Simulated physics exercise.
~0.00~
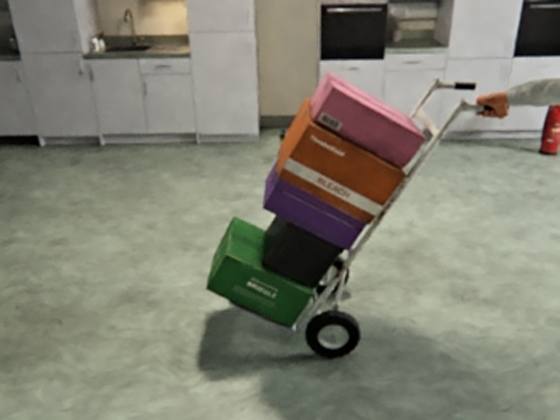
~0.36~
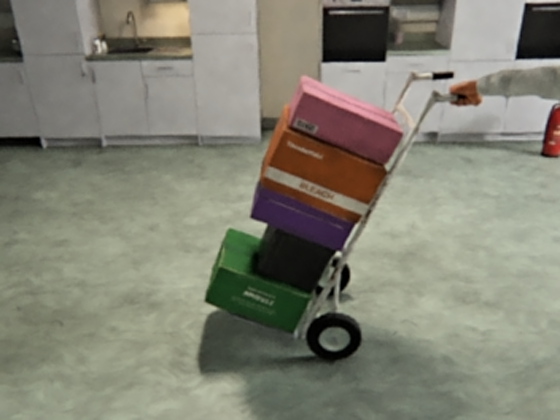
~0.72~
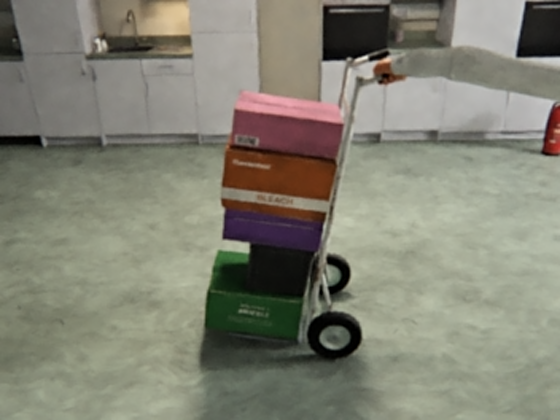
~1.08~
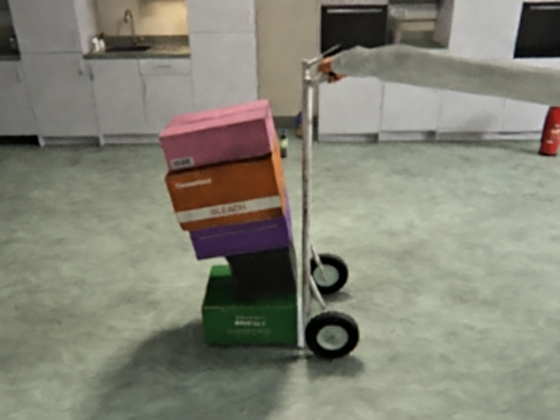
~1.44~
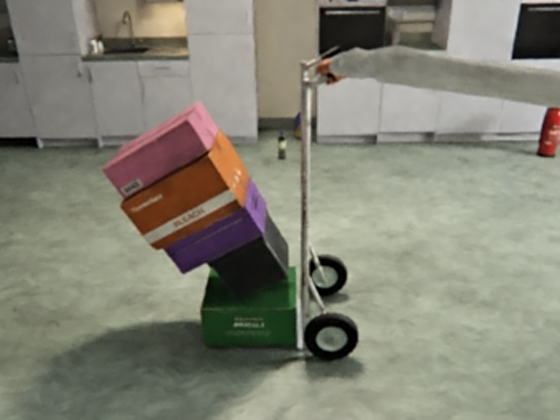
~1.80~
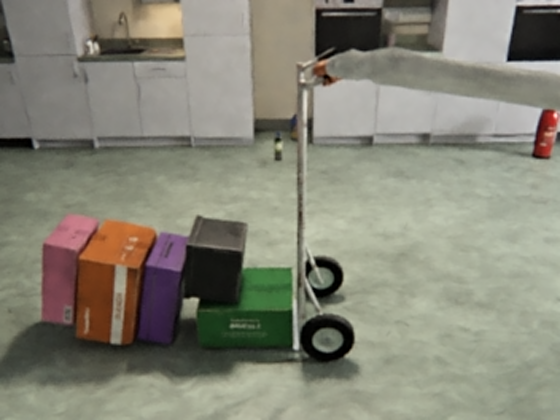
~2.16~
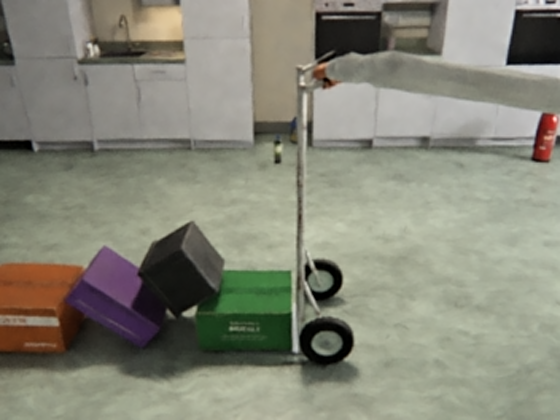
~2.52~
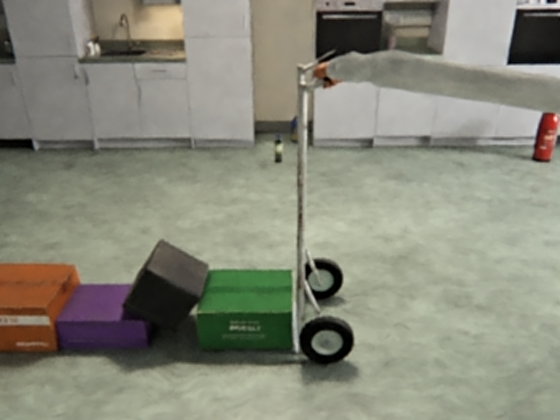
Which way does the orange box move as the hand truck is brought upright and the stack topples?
The orange box moves to the left and ends up on the floor near the left edge of the view.
